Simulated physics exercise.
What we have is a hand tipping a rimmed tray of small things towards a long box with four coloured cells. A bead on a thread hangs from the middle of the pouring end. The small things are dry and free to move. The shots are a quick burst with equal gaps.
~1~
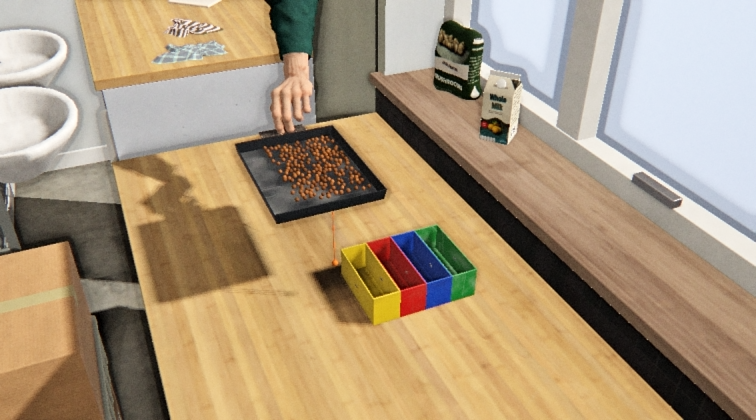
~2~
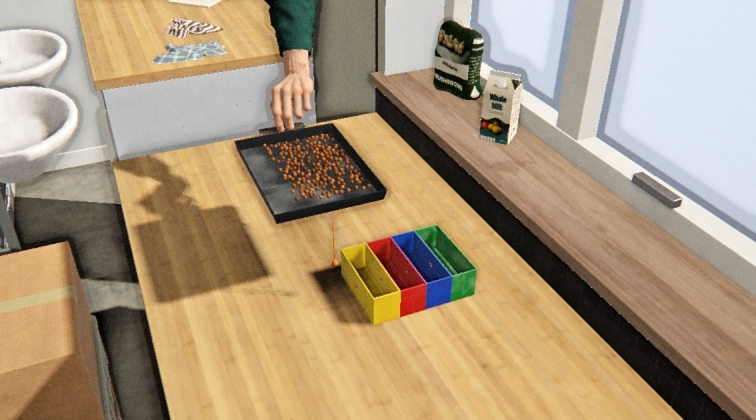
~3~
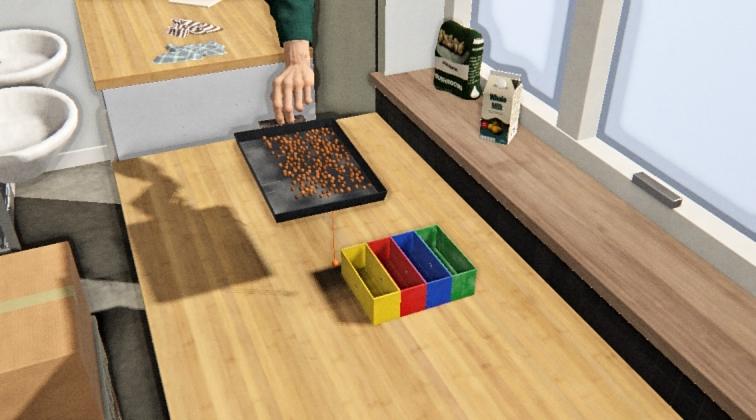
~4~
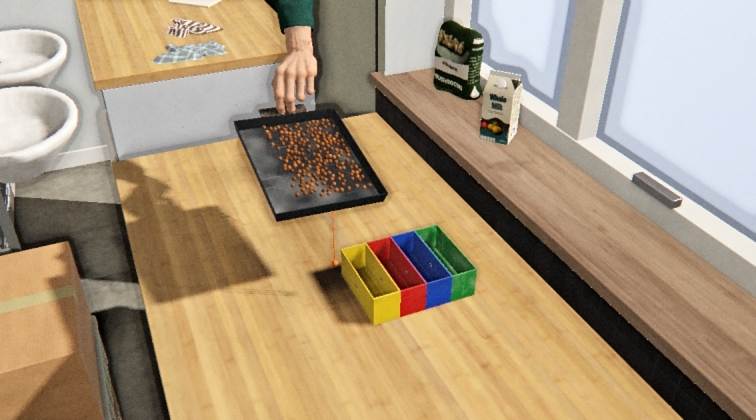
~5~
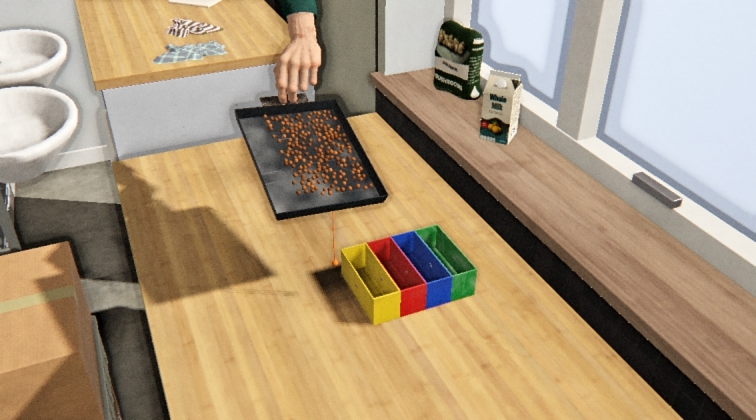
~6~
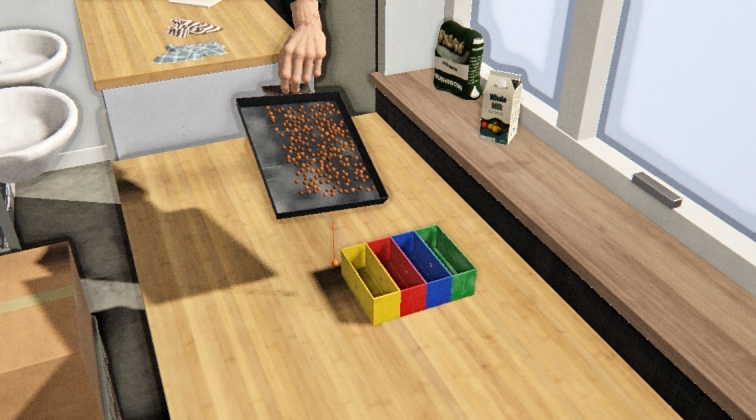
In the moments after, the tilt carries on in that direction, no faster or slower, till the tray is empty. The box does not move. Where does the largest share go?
The red one ends fullest.
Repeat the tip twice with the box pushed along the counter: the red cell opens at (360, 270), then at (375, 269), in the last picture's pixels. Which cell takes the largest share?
First the cell in blue, then the cell in red.
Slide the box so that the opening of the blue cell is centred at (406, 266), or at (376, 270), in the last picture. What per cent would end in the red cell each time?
First some 60, then 10 per cent.
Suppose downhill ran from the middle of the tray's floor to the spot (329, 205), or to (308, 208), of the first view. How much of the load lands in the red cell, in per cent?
In turn 10 and 0 in a hundred.
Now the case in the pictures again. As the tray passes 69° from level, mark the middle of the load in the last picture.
Roughly at (367, 204).
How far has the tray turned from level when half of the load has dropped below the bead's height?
Near 105 degrees.
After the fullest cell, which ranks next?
In second place: The yellow one.
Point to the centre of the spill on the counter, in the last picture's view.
At about (364, 323).
Shortly afterwards, tray tipped steeply; the bulk on the tray; only a few in the red cell; only a few in the yellow cell; near a quarter falling or outside the box.
Next, tray tipped past a quarter turn; near a quarter on the tray; near a third in the red cell; near a quarter in the yellow cell; only a few in the blue cell; near a quarter falling or outside the box.
Some moments later, tray tipped past a quarter turn; near half in the red cell; near a third in the yellow cell; only a few in the blue cell; a little falling or outside the box.
In the end, tray tipped past a quarter turn; near half in the red cell; near a third in the yellow cell; only a few in the blue cell; none at all in the green cell; a little outside the box.
